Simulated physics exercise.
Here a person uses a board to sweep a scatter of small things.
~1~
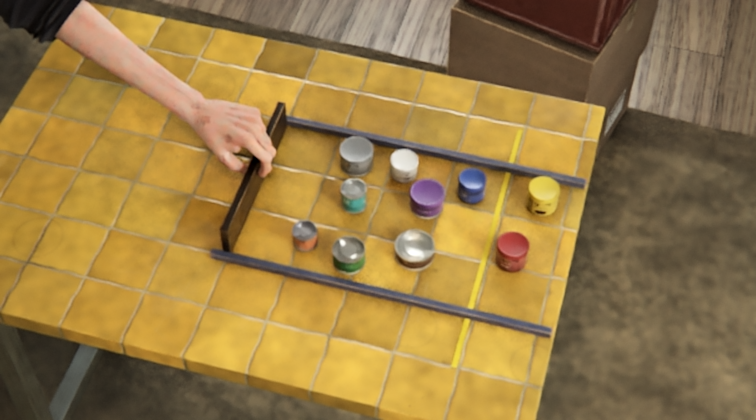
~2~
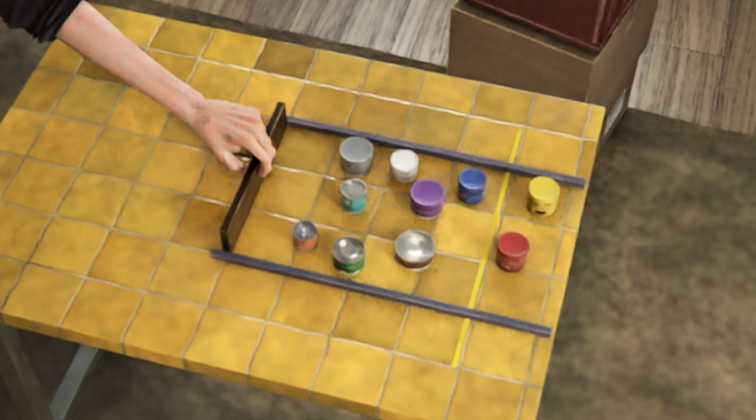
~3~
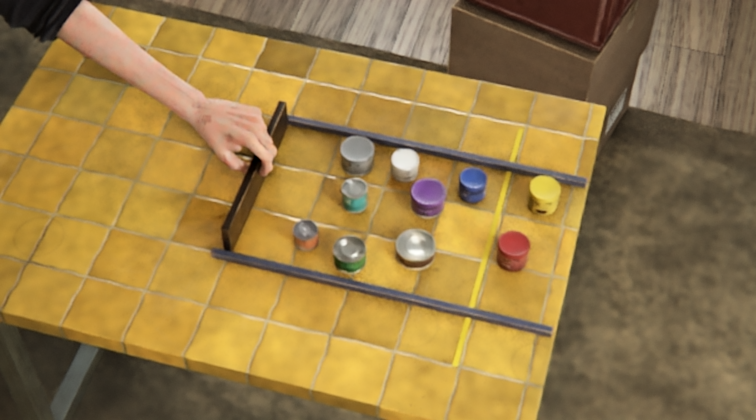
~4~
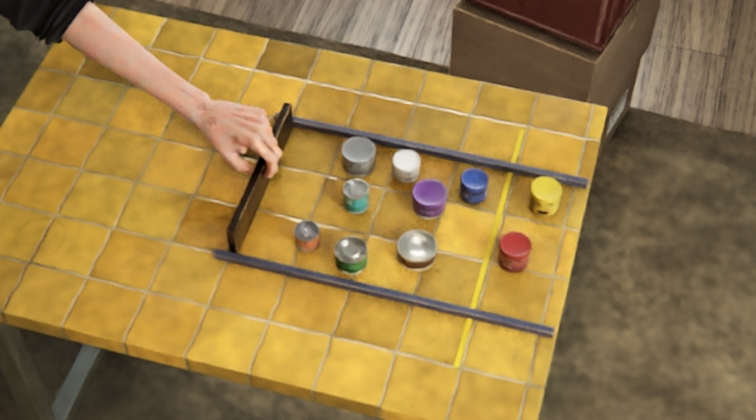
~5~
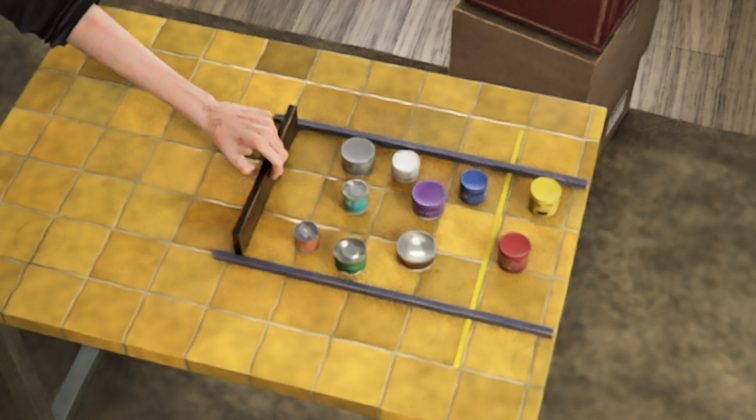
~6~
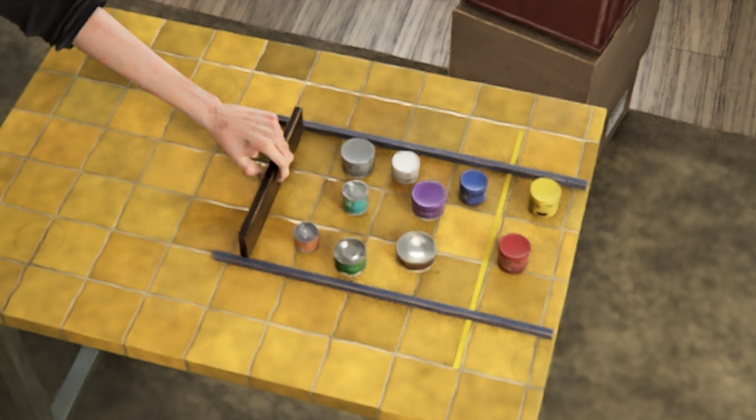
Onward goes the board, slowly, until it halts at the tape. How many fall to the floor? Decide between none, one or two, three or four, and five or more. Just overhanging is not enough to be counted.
Decision: None.
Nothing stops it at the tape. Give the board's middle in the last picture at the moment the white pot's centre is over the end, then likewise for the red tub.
The white pot gives roughly (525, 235), the red tub roughly (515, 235).
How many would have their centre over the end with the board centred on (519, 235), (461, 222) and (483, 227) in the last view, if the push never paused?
First 2, then 0, then 0.
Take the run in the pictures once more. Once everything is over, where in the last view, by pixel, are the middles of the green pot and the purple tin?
First object: (491, 299); second object: (514, 219).
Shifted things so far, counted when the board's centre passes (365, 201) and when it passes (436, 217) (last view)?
At first I count 5, and then 8.
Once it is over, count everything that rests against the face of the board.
The figure is 5.
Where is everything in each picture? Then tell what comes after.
Yellow tub (543, 197); red tub (512, 252); blue tub (472, 186); board (255, 175); tape (490, 240), in the first picture.
Red tub (512, 252); green pot (349, 256), in the second picture.
Blue tub (473, 186); grey tin (357, 156), in the third picture.
Yellow tub (545, 197); brown tin (417, 250), in the fourth picture.
Red tub (514, 253); purple tin (429, 200), in the fifth picture.
Yellow tub (544, 198); red tub (514, 254); blue tub (473, 188); board (272, 180); tape (491, 241), in the sixth picture.
Soon after, none off yet; yellow tub at rest near (544, 198); red tub at rest near (514, 254); blue tub at rest near (473, 188).
Then, none off yet; yellow tub at rest near (544, 198); red tub at rest near (514, 254); blue tub moving near (480, 190).
Further on, none off yet; yellow tub at rest near (544, 198); red tub moving near (519, 253); blue tub moved about its own width near (502, 201).
At rest, the number that fall off is zero.
